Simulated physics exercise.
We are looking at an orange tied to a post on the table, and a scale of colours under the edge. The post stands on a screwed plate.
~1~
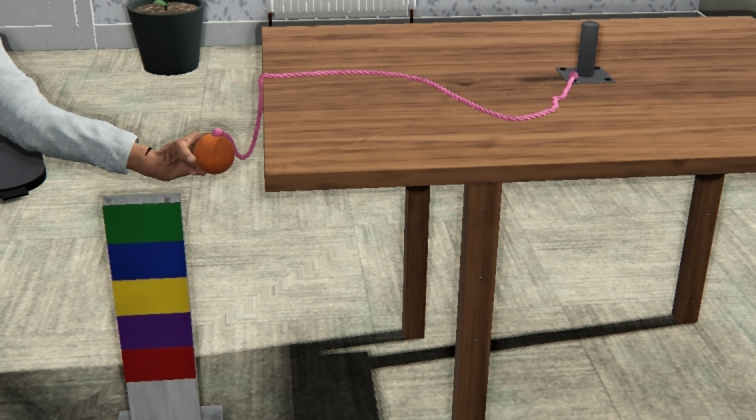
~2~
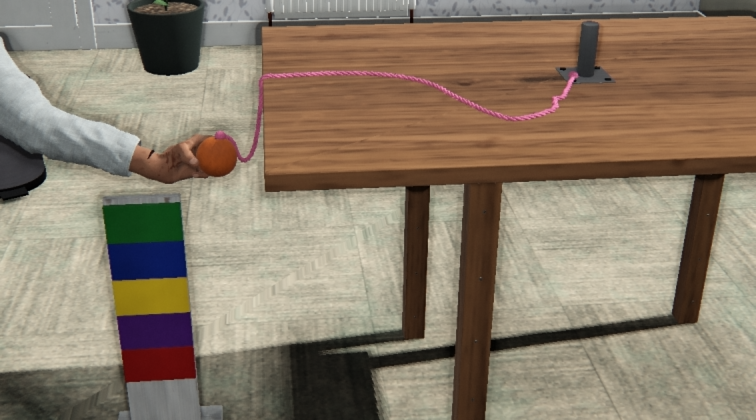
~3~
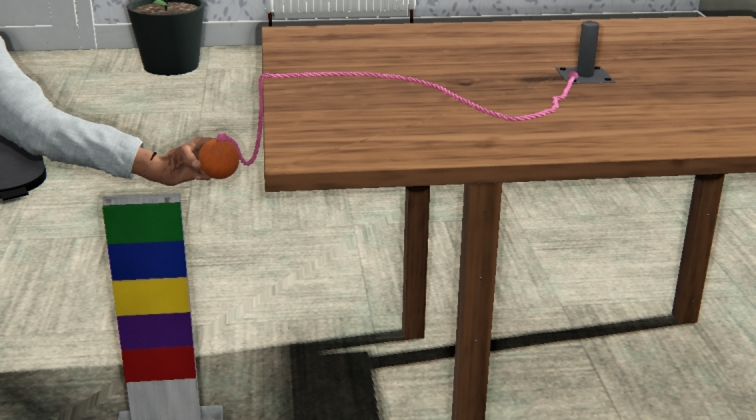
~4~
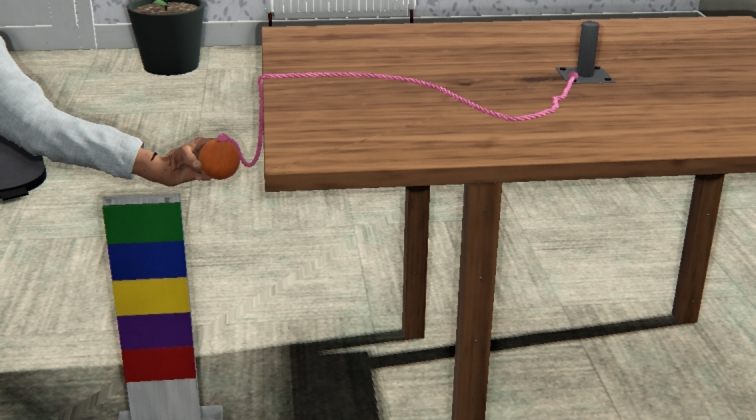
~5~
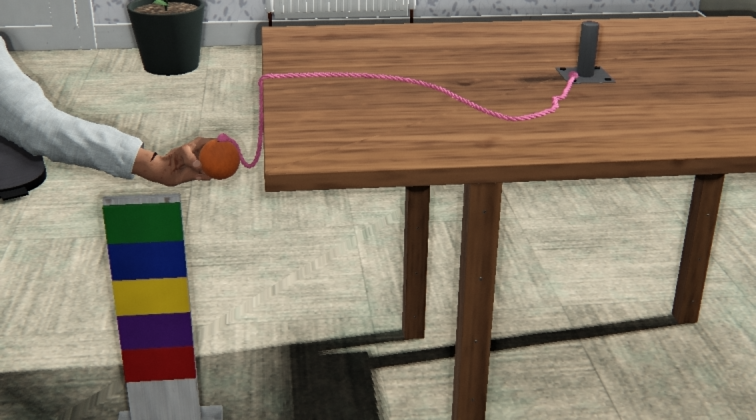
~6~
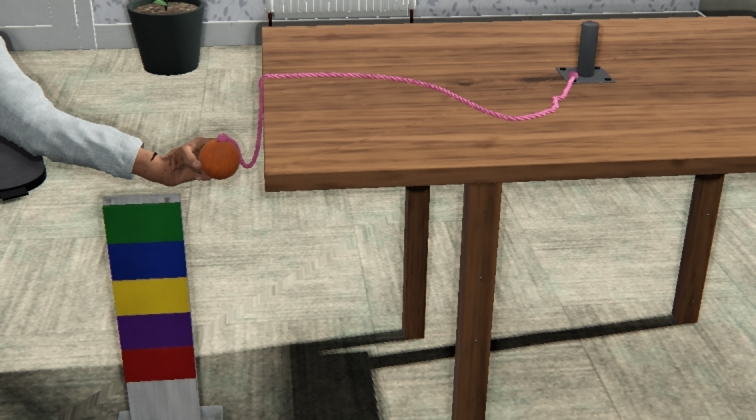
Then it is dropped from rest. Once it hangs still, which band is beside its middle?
Its centre hangs level with the red band.
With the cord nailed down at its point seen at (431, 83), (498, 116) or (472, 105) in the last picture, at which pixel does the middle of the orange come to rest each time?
Near (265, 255), (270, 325) and (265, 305).
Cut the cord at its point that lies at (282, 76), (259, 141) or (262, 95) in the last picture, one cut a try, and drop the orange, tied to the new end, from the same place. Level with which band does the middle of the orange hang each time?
In that order: Green; yellow; blue.
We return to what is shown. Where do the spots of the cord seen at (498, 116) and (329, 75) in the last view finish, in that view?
About (405, 86), and the other about (266, 163).
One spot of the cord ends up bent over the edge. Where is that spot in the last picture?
That spot is around (389, 78).
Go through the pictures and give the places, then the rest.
The first picture shows orange (215, 154); green (143, 225); blue (147, 262); yellow (151, 297); purple (155, 332); red (159, 365).
The second picture shows orange (217, 157); cord through (565, 92) (511, 119) (435, 86) (342, 74) (260, 108).
The third picture shows orange (219, 159).
The fourth picture shows orange (220, 159); cord through (565, 92) (511, 119) (432, 86) (338, 75) (262, 113).
The fifth picture shows orange (220, 159).
The sixth picture shows orange (220, 159); cord through (565, 92) (511, 119) (431, 87) (336, 75) (261, 116).
A little later, orange near (284, 348); level with purple.
Next, orange near (283, 361); level with red.
When it is over, orange near (281, 365); level with red. Its middle rests at the red band.
